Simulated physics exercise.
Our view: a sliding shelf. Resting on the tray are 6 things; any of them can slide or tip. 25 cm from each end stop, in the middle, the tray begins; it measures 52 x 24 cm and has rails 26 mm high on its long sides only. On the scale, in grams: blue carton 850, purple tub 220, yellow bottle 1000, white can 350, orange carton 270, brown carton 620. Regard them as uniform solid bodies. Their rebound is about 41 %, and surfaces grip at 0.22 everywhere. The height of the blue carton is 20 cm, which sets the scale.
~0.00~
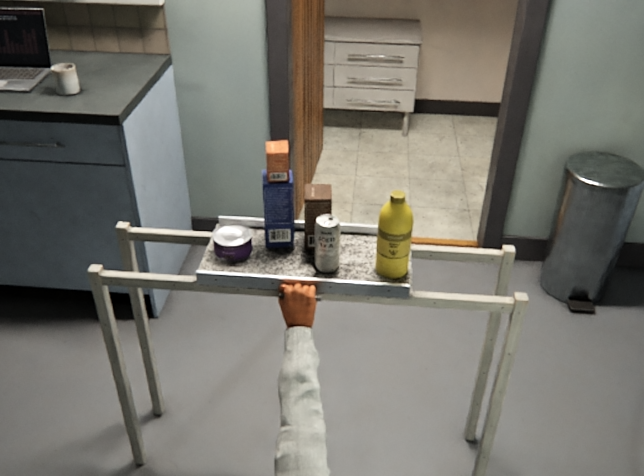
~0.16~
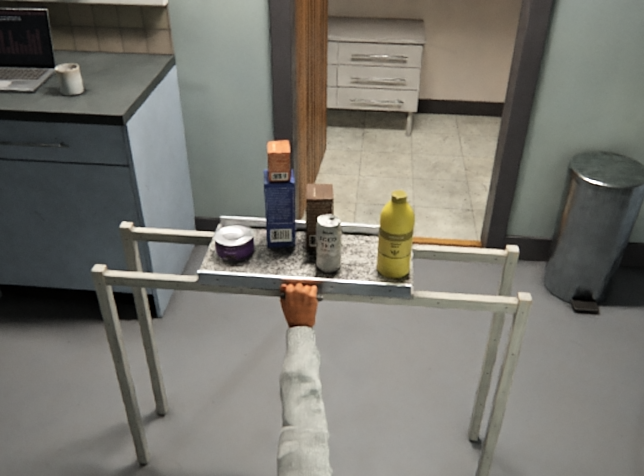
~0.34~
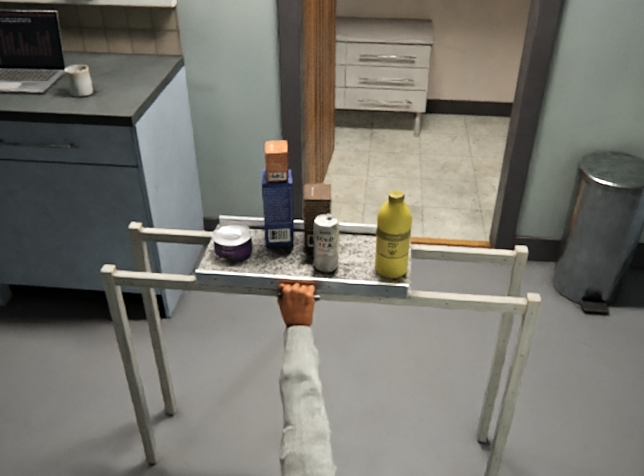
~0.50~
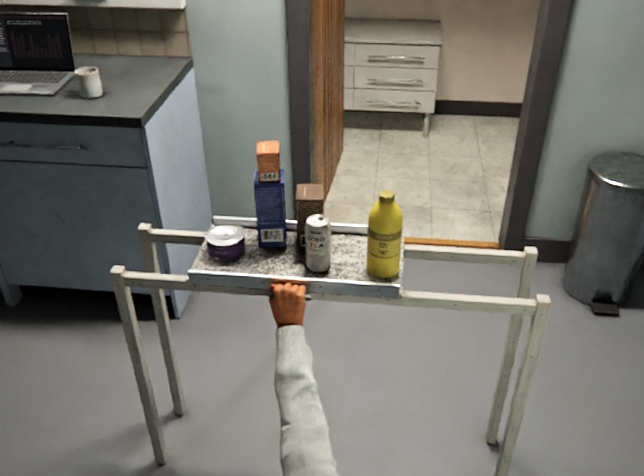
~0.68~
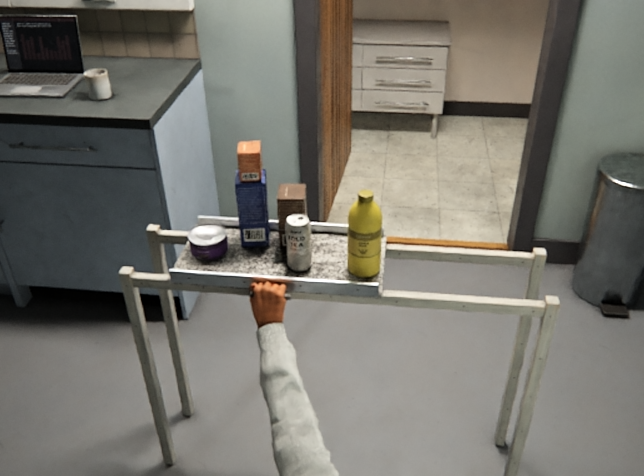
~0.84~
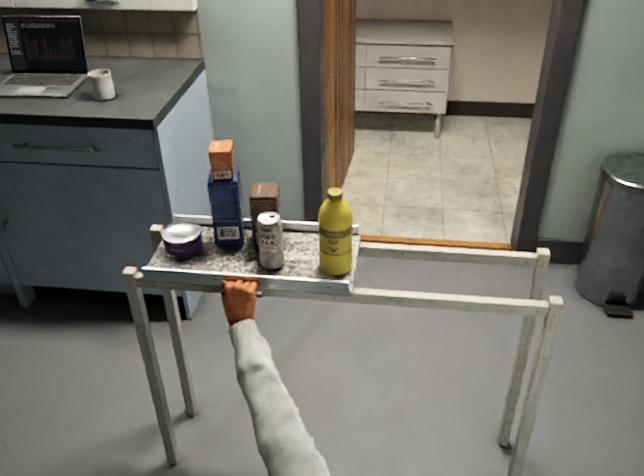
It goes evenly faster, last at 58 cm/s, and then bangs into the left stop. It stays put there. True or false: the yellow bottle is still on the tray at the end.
True.
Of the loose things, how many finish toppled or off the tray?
That makes 1.
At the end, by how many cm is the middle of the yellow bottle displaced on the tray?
Displacement: Approx. 7 cm.
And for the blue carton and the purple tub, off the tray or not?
At the end the blue carton stays inside the limits and the purple tub winds up past the limits.
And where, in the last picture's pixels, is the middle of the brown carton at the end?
Around (230, 213).
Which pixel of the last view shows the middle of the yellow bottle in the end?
End position: Roughly (296, 228).
Around 1.04 s, tray has slid 25 cm left; yellow bottle shifted 6 cm near (301, 228); orange carton shifted 7 cm; white can shifted 6 cm.
Around 1.54 s, tray has slid 25 cm left; purple tub now off the tray; yellow bottle shifted 7 cm near (296, 228); orange carton shifted 9 cm.
Around 1.94 s, tray has slid 25 cm left; yellow bottle shifted 7 cm near (296, 228); orange carton shifted 9 cm; brown carton shifted 7 cm.
Finally (2.1 s), off the tray, purple tub; not toppled but over 5 cm from the start, blue carton, yellow bottle, white can, orange carton and brown carton. In the last view, yellow bottle near (296, 228).
